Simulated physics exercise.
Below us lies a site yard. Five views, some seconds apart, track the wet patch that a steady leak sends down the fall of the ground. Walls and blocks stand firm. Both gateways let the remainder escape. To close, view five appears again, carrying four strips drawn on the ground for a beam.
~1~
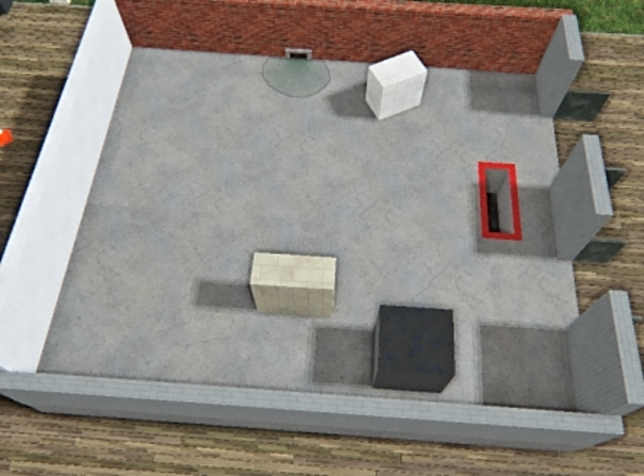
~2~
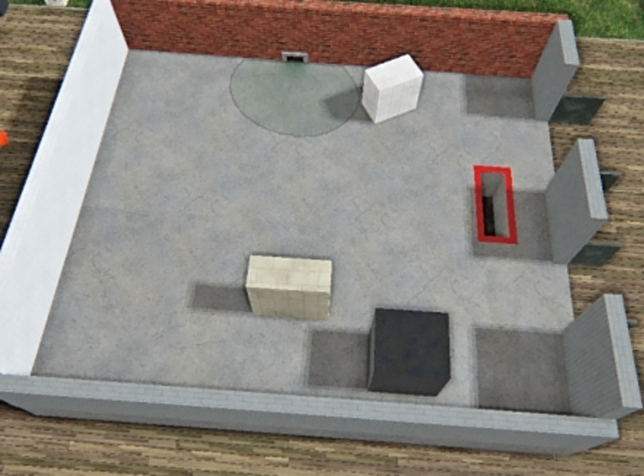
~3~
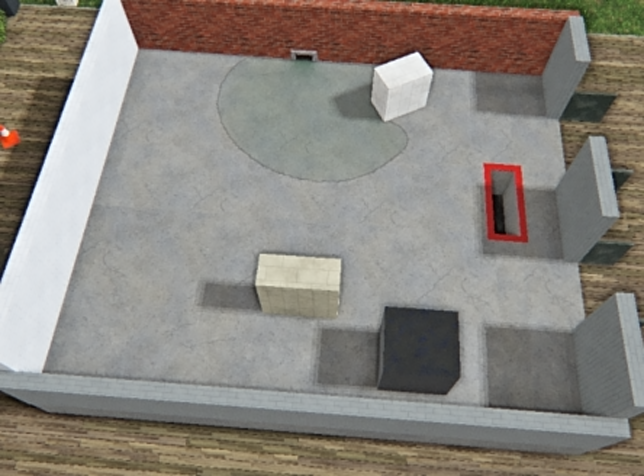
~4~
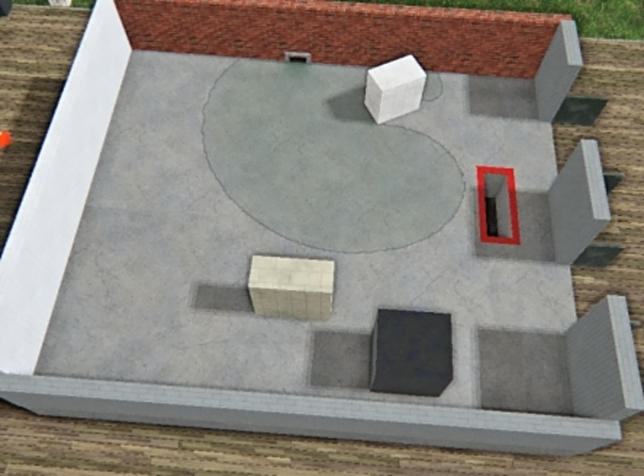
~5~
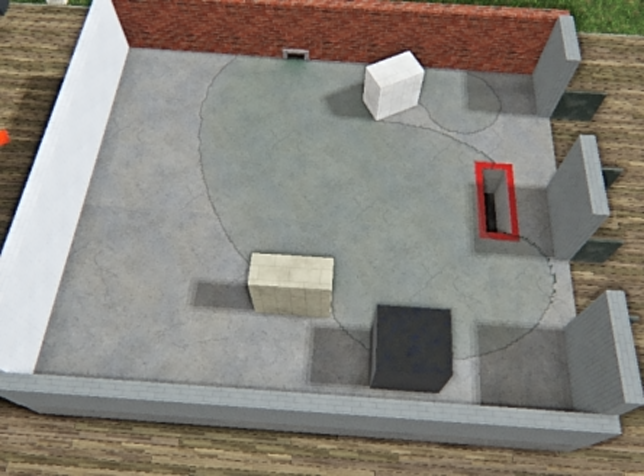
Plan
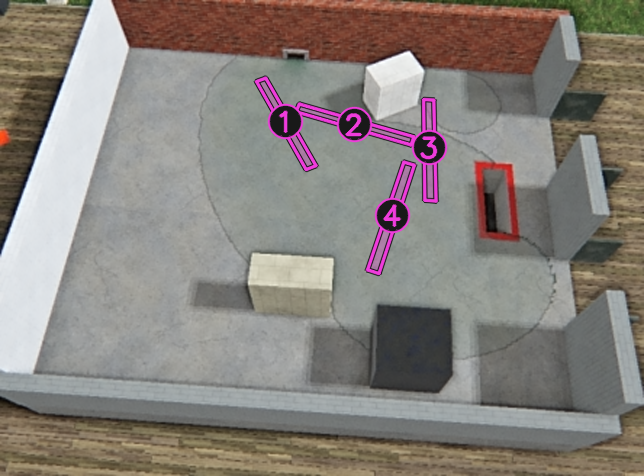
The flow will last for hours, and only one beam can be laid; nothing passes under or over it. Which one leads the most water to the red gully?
Go for 1.
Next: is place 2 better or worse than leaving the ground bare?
It is worse.
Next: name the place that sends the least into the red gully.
3 it is.
In magenta, 1 from (261, 79) to (311, 167); 2 from (297, 107) to (412, 140); 3 from (430, 200) to (428, 99); 4 from (373, 271) to (409, 163).
If 1 is chosen, about 27 % of the stream goes into the red gully, about 71 % out by the gates.
If 2 is chosen, about 13 % of the stream goes into the red gully, about 85 % out by the gates.
If 3 is chosen, about 3 % of the stream goes into the red gully, about 96 % out by the gates.
If 4 is chosen, about 15 % of the stream goes into the red gully, about 77 % out by the gates.
